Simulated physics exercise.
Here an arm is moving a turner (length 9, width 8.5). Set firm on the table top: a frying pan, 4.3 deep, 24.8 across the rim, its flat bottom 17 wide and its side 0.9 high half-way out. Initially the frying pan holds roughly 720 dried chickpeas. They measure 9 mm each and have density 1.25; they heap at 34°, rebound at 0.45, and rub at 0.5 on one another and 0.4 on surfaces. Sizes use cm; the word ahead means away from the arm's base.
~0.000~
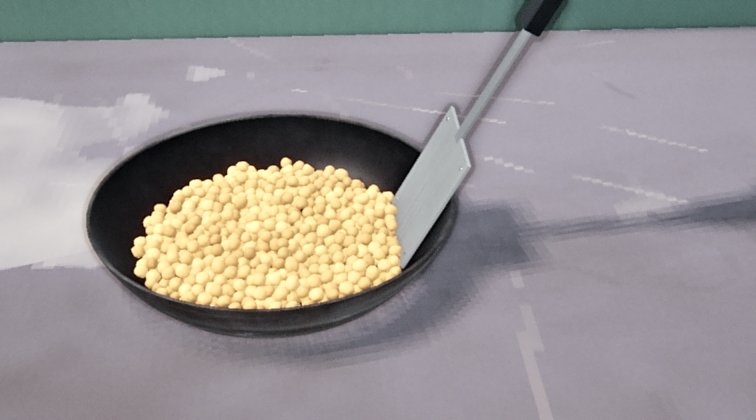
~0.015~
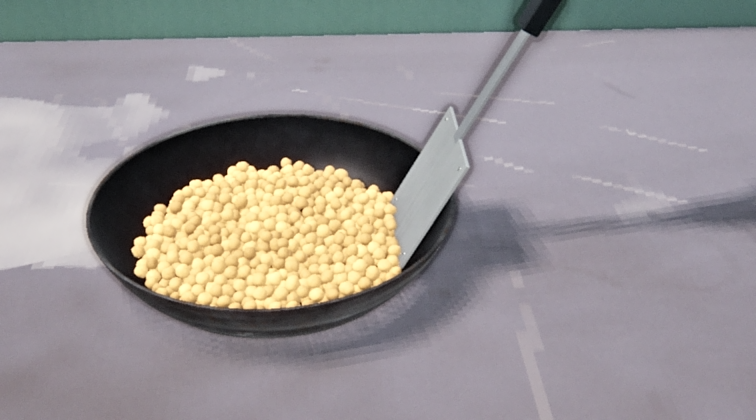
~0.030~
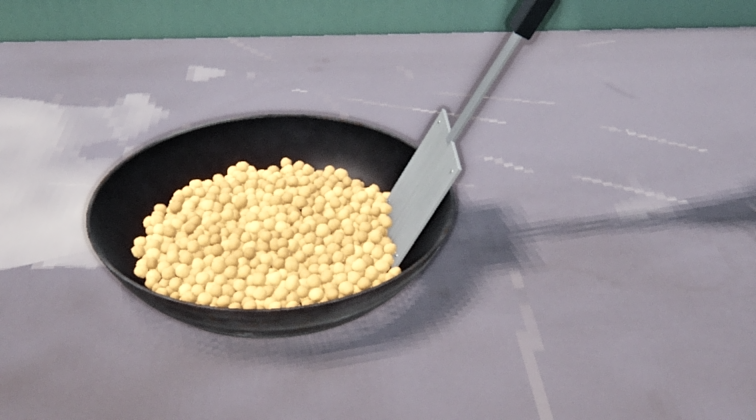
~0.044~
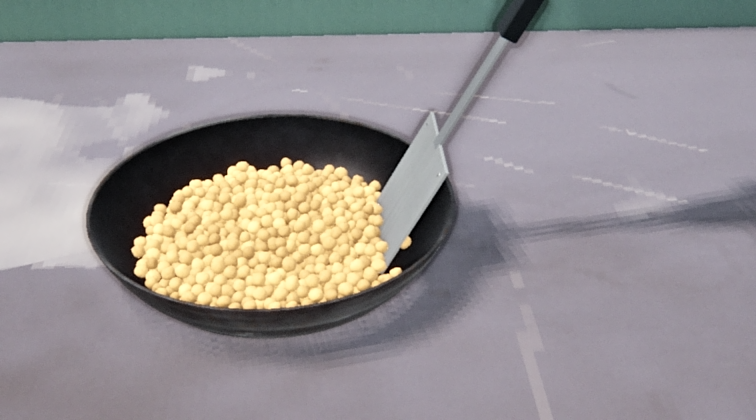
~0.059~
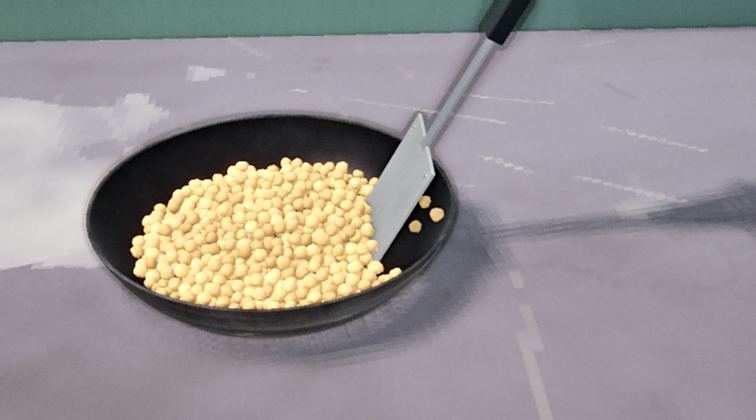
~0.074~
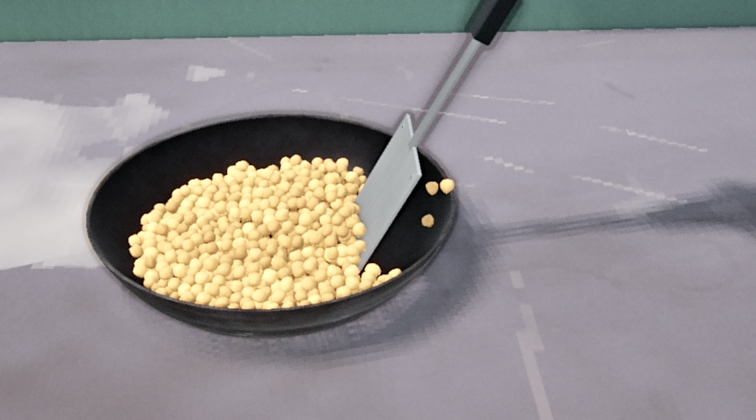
To begin with, a metal turner with a black handle rests motionless at the right side of a black frying pan heaped with pale dried chickpeas. It then slides slowly left, pressing into the heap's edge, while a few chickpeas slip past onto the bare right side of the pan.
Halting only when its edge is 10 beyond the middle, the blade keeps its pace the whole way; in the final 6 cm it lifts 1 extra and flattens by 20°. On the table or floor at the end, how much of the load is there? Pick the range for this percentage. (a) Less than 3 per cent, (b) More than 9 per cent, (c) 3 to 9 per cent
b, more than 9 per cent.
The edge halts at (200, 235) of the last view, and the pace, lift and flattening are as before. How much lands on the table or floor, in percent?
About 0 per cent.
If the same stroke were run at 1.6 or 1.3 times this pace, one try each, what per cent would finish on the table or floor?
Around 35 per cent and around 30 per cent.
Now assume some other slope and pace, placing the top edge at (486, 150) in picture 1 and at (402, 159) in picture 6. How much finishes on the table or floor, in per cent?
Around 35 per cent finishes there.
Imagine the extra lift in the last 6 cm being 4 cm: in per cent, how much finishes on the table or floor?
You'd expect near 15 percent of it there.
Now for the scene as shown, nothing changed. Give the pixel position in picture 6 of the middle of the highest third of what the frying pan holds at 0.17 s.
The top third sits at roughly (234, 225).
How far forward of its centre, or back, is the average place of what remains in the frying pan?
I'd say close to 3.0 cm toward the front.
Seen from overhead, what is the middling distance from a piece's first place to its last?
About 4 cm.
After 0.17 s, sloping 62°, highest piece 15 above the table; 715 in the frying pan, 2 on the blade or in flight.
After 0.27 s, sloping 55°, highest piece 15 above the table; 715 in the frying pan, 1 on the table or floor, 1 on the blade or in flight.
After 0.52 s, sloping 42°, highest piece 6 above the table; 558 in the frying pan, 131 on the table or floor, 28 on the blade or in flight.
After 1.57 s, sloping 42°, highest piece 5 above the table; 556 in the frying pan, 161 on the table or floor.
At rest, 556 in the frying pan, 161 on the table or floor. That is 22 % on the table or floor.
